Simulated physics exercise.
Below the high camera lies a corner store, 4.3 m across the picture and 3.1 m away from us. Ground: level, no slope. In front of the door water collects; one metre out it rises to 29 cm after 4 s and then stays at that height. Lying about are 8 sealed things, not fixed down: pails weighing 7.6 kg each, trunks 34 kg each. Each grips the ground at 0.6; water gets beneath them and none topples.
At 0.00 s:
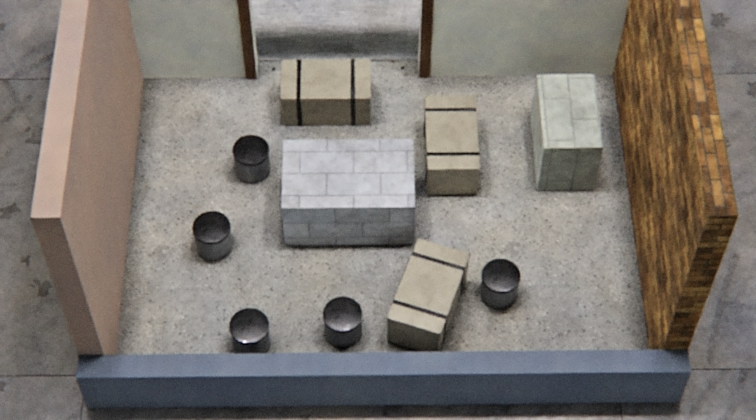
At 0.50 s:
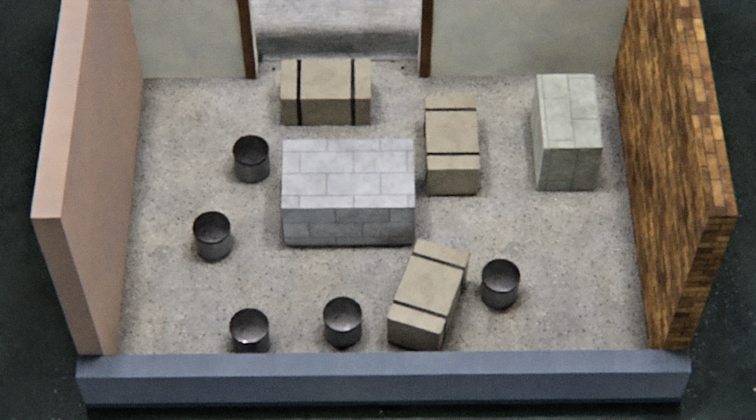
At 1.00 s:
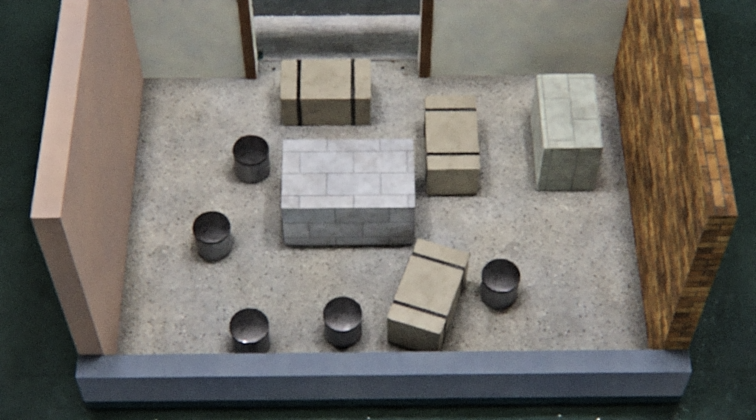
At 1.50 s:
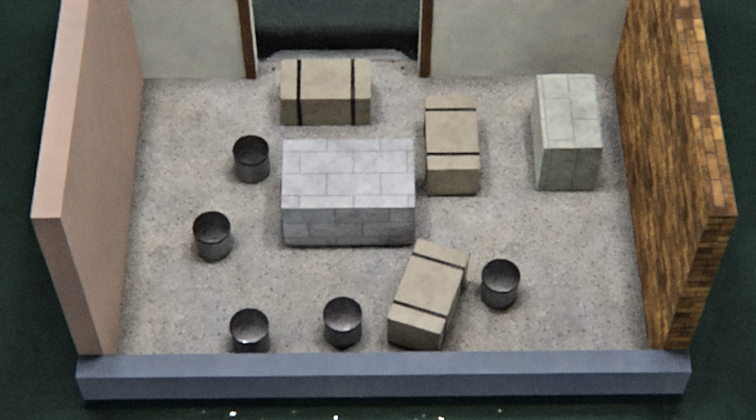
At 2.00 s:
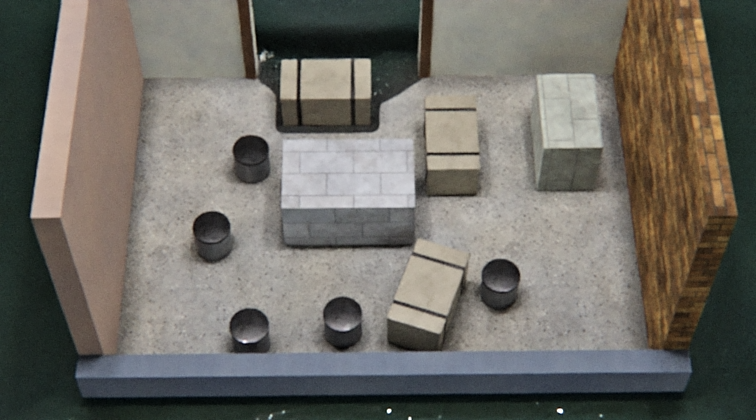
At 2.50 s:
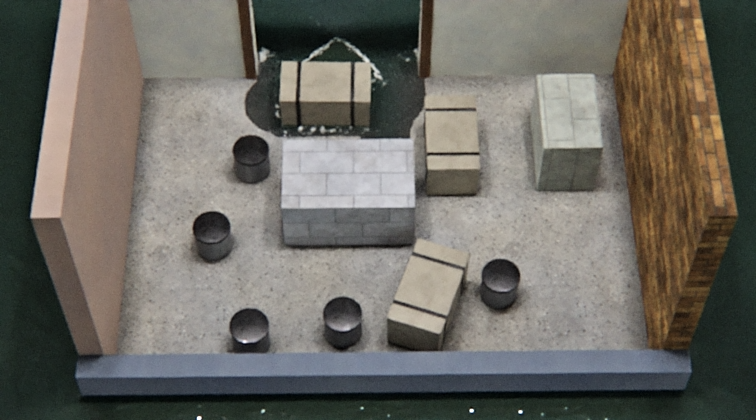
Roofless store with unmoving trunks and pails, dark water surrounding its walls, then entering the back doorway and spreading around one trunk.
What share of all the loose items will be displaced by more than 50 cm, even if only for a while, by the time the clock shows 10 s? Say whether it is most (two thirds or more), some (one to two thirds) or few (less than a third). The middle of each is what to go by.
Most.
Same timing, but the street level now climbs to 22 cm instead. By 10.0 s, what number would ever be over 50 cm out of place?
In that case 6 of them.
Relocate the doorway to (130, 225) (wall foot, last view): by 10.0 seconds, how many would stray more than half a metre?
Result: 8 of them.
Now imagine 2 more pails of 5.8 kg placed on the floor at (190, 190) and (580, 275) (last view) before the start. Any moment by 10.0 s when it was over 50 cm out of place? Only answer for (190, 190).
Above the mark.
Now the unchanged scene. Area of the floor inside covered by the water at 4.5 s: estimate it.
Wet area: Approx. 6.5 m2.
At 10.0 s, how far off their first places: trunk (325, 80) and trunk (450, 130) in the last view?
First 200 cm, then 50 cm.
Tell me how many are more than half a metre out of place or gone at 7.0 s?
I count 5.
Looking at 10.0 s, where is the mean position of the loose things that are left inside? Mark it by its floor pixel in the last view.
Somewhere near (436, 292).
After 3.5 s 1 of 8 are over 50 cm from their spots; 0 afloat.
After 4.5 s 1 of 8 are over 50 cm from their spots; 1 afloat.
After 7.0 s 5 of 8 are over 50 cm from their spots; 5 afloat.
After 10.0 s 7 of 8 are over 50 cm from their spots, and 7 have been at some point; 8 afloat.
